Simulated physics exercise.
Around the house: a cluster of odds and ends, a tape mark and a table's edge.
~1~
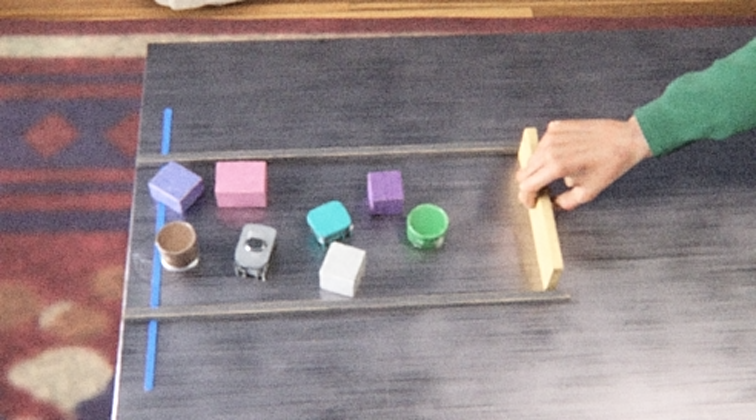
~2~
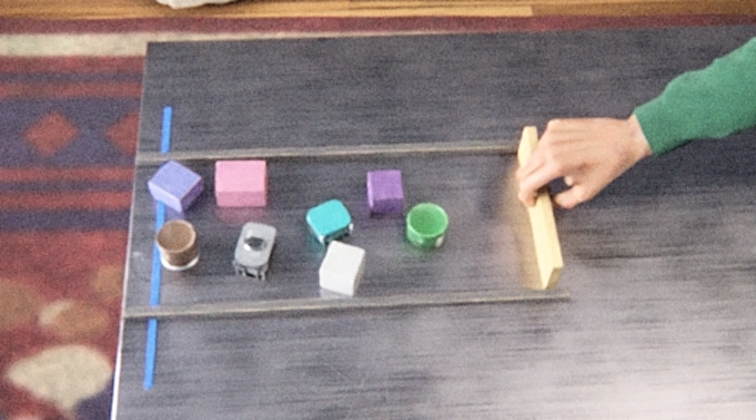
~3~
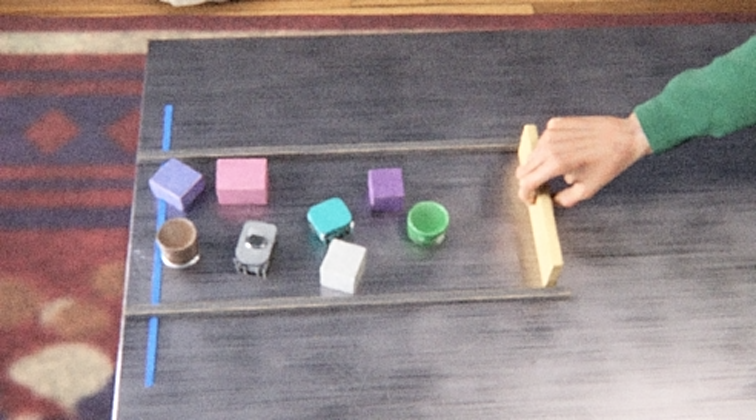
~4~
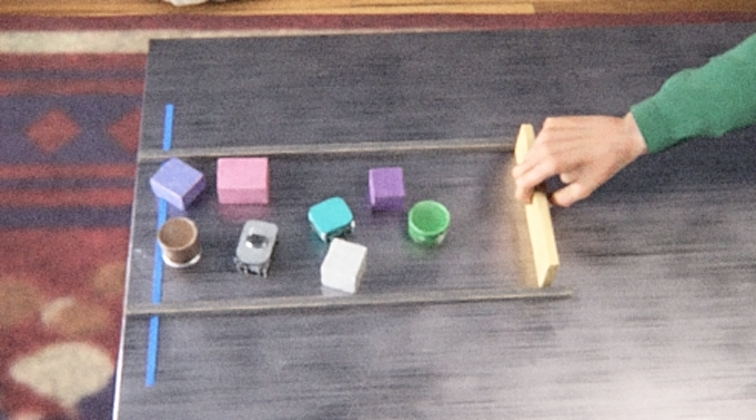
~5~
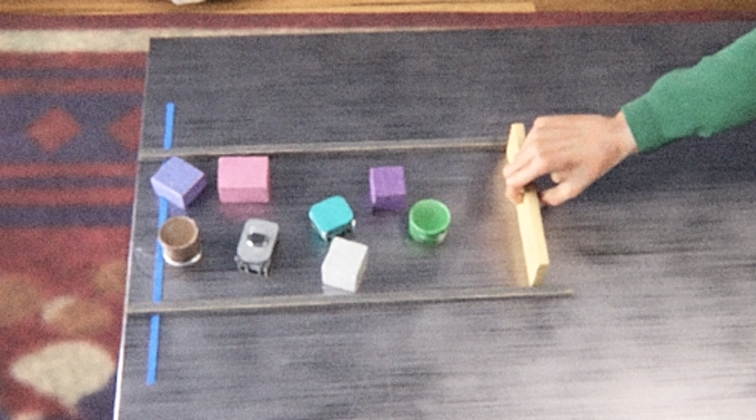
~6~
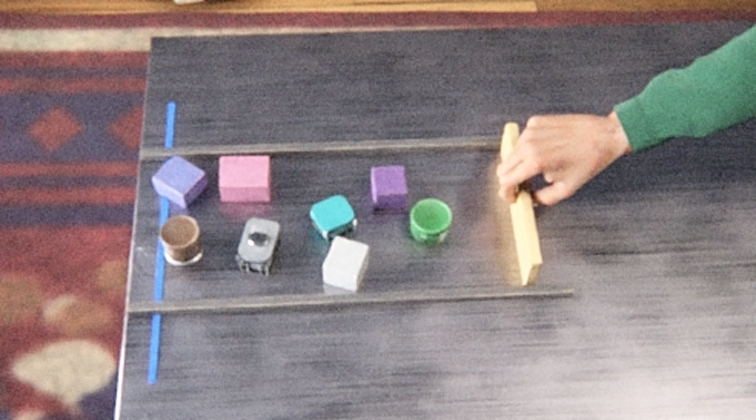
A hand slides a wooden board slightly left between two rails, while the objects stay still.
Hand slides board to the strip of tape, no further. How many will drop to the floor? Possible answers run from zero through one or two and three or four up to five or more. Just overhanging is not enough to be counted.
There will be five or more losses over the edge.
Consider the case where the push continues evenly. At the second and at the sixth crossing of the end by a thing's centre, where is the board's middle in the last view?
I'd put the first at about (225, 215) and the next at about (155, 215).
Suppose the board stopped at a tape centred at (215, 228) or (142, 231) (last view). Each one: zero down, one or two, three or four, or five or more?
The falls would be one or two; at least five.
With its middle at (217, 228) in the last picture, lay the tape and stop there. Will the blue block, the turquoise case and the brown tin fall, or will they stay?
Note: Blue block drops down; turquoise case remains; brown tin drops down.
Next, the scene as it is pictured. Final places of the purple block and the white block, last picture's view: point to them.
The purple block settles near (146, 197); as for the white block, near (139, 279).
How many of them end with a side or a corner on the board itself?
That makes 3.
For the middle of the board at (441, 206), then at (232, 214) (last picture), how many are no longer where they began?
I count 1 first and 8 after.
Soon after, none off yet; blue block at rest near (181, 181); brown tin at rest near (182, 240); pink block at rest near (246, 179).
Then, none off yet; blue block at rest near (181, 181); brown tin at rest near (182, 240); pink block at rest near (243, 177).
Further on, none off yet; blue block tipped well over near (115, 187); brown tin moved about its own width near (123, 242); pink block moved well along near (164, 173).
At rest, the number that fall off is five or more; fallen, turquoise case, grey case, pink block, brown tin and blue block.
